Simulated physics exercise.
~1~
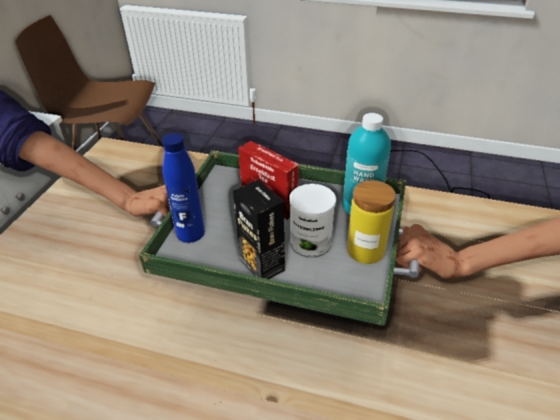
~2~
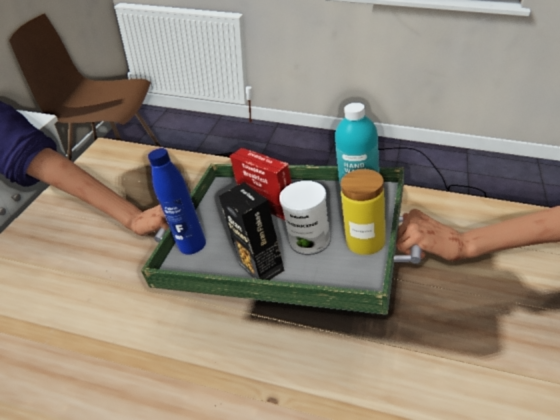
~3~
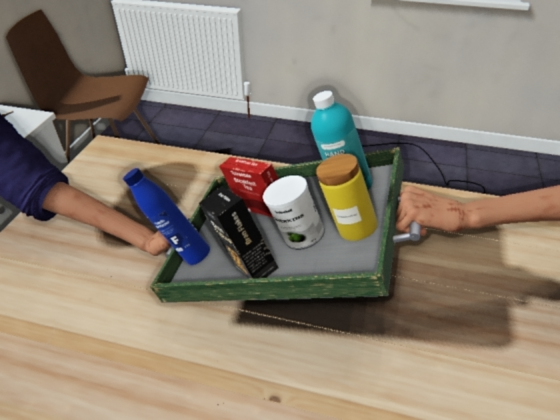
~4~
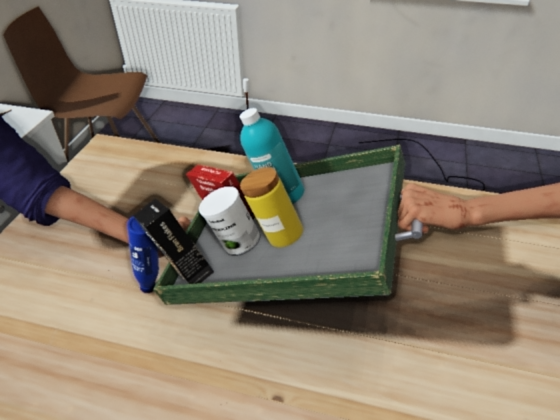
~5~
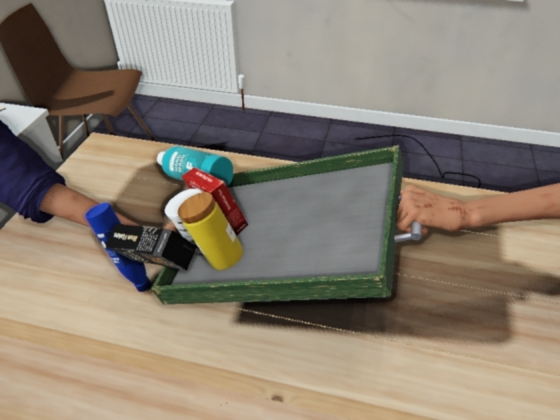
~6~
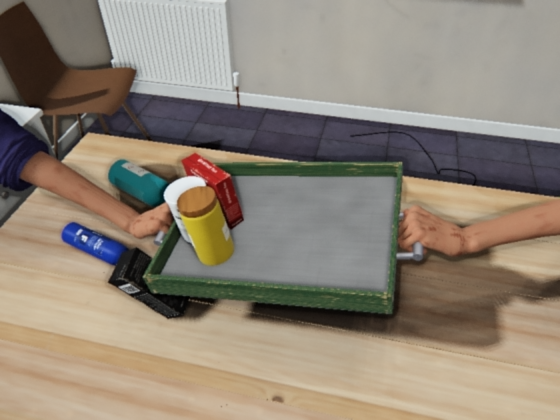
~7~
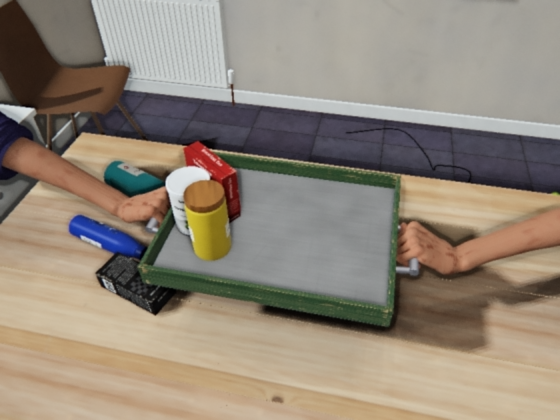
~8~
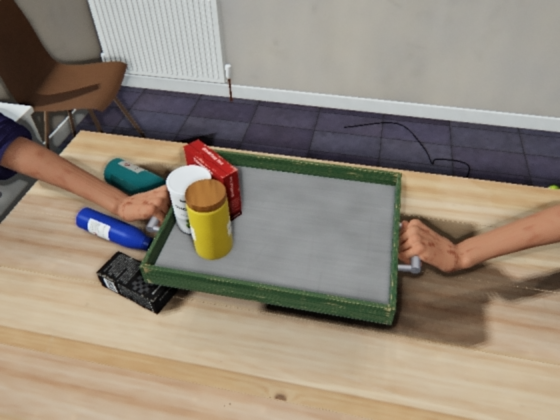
On a wooden table, two hands tilt a green-rimmed tray left, spilling two bottles and a black carton before levelling it.
